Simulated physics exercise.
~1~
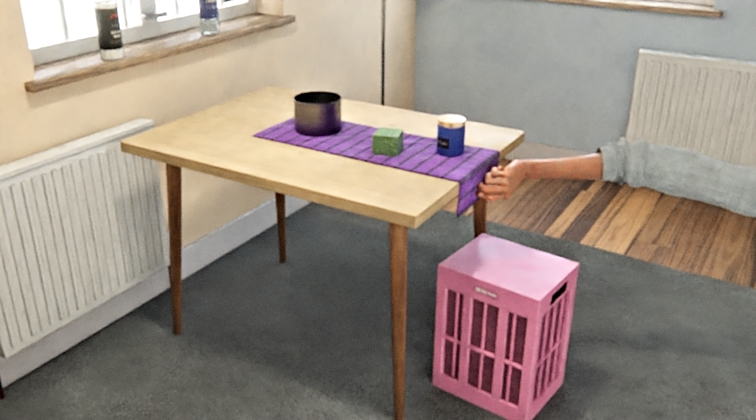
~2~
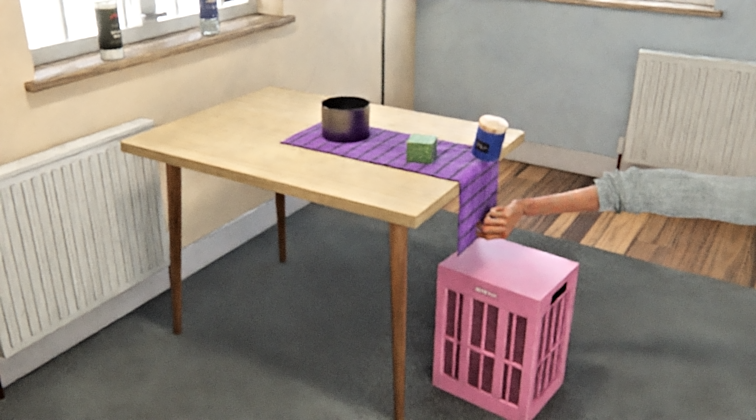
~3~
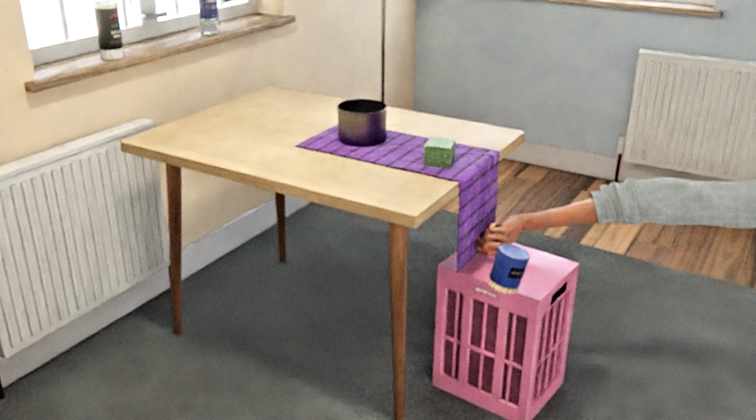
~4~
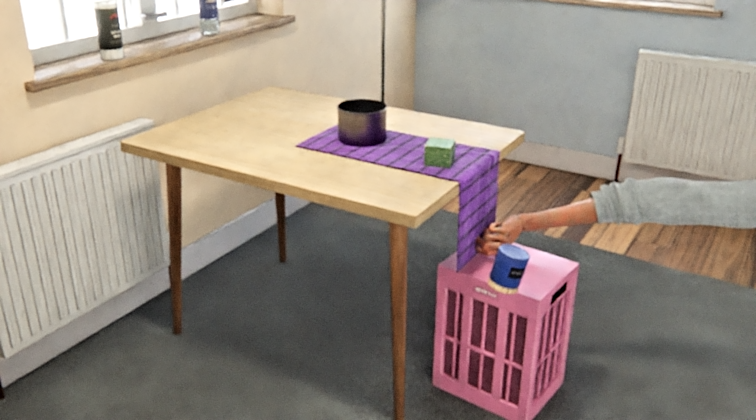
A hand pulled the hanging end of a purple scarf down off a table, drawing the pot, green block and blue jar to the right, until the jar tipped over the edge and landed upside down on the pink crate while the block and pot stayed on the table.
